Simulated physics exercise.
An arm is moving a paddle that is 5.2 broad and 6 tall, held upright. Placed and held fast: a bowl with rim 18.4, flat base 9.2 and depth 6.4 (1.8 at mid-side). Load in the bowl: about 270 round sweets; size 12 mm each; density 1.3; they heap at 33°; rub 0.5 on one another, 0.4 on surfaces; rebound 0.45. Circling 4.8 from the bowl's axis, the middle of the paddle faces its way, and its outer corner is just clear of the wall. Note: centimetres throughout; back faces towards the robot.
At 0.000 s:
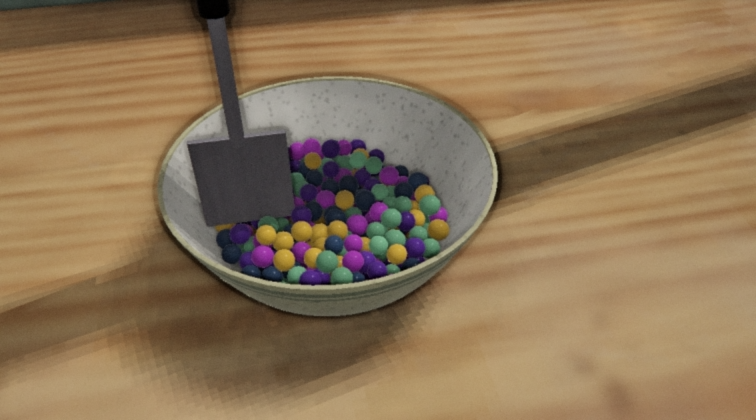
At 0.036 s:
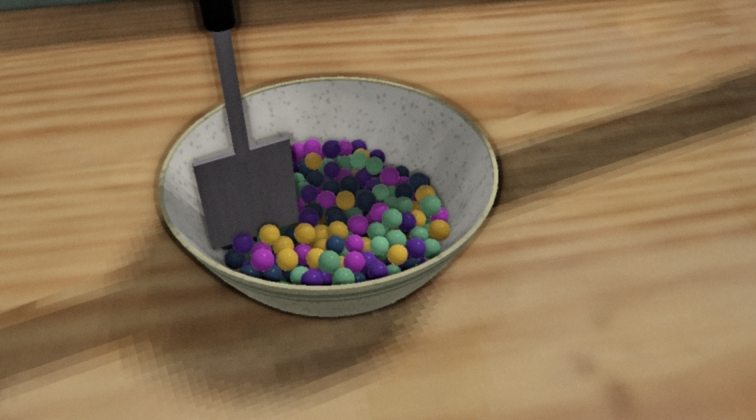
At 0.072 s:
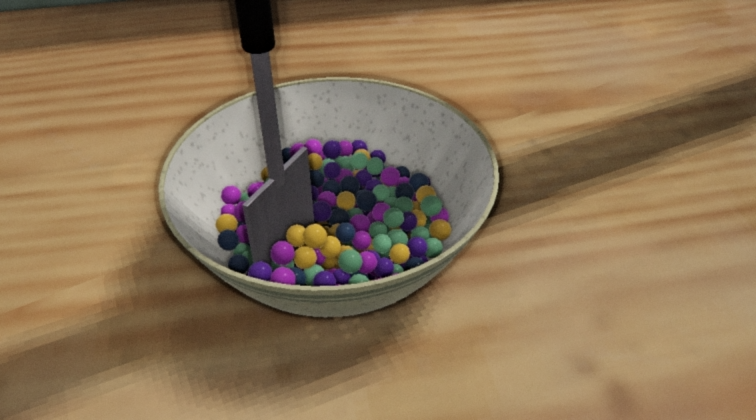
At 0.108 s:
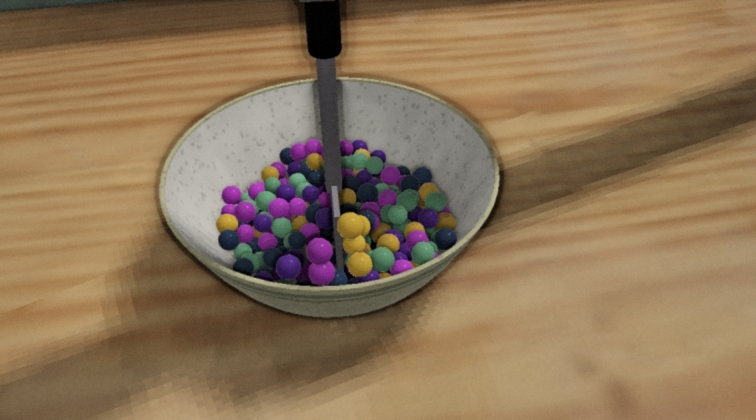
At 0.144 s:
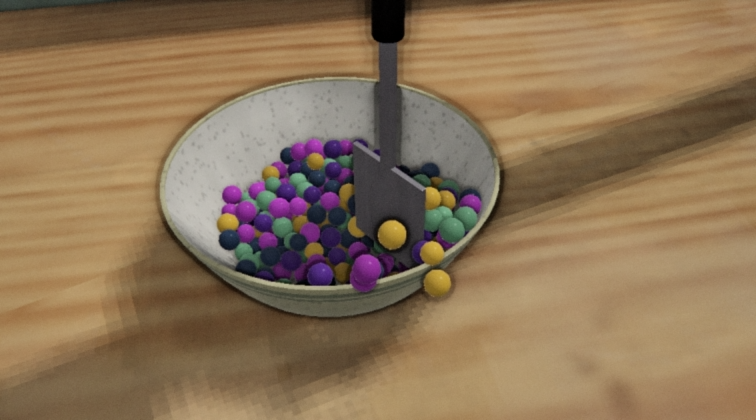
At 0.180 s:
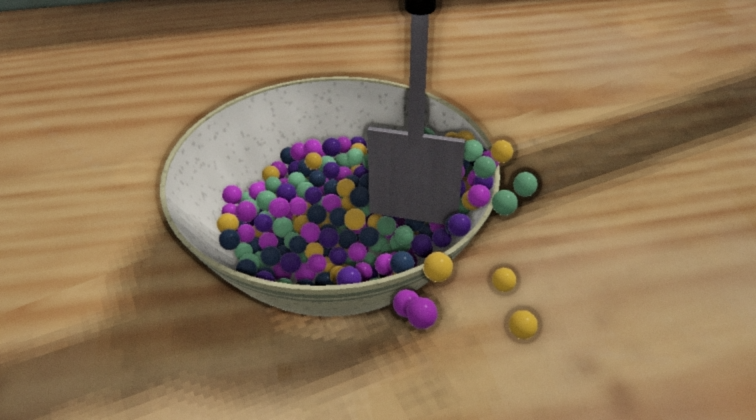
A flat metal paddle with a black handle swept through a speckled bowl of colourful little balls, turning as it went from left to right, and pushed several over the right rim onto the wooden table.
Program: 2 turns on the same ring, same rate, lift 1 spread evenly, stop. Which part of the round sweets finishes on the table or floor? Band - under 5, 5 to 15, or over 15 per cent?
Band: Over 15 per cent.
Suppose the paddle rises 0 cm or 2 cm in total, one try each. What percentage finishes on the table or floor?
Close to 40 percent and close to 15 percent.
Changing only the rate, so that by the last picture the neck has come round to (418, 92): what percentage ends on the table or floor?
About 25 per cent.
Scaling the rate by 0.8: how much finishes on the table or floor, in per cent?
It would come to around 20 percent.
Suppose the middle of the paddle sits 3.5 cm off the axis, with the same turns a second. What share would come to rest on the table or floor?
Around 40 in a hundred.
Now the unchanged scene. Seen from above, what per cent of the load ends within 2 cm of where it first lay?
Result: Close to 50 per cent of the load.
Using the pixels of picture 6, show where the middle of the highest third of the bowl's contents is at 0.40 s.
About (290, 216) in the last picture.
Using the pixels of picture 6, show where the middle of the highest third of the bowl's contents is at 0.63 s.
I'd point to about (342, 204).
By 0.40 s, 13° round, highest piece 10 above the table; 223 in the bowl, 28 on the table or floor, 19 in flight or on the tool.
By 0.63 s, 231° round, highest piece 8 above the table; 215 in the bowl, 53 on the table or floor, 2 in flight or on the tool.
By 0.94 s, 0° round, highest piece 5 above the table; 215 in the bowl, 55 on the table or floor.
By 1.64 s, 0° round, highest piece 4 above the table; 215 in the bowl, 55 on the table or floor.
Final count, 215 in the bowl, 55 on the table or floor. That is 20 % on the table or floor.
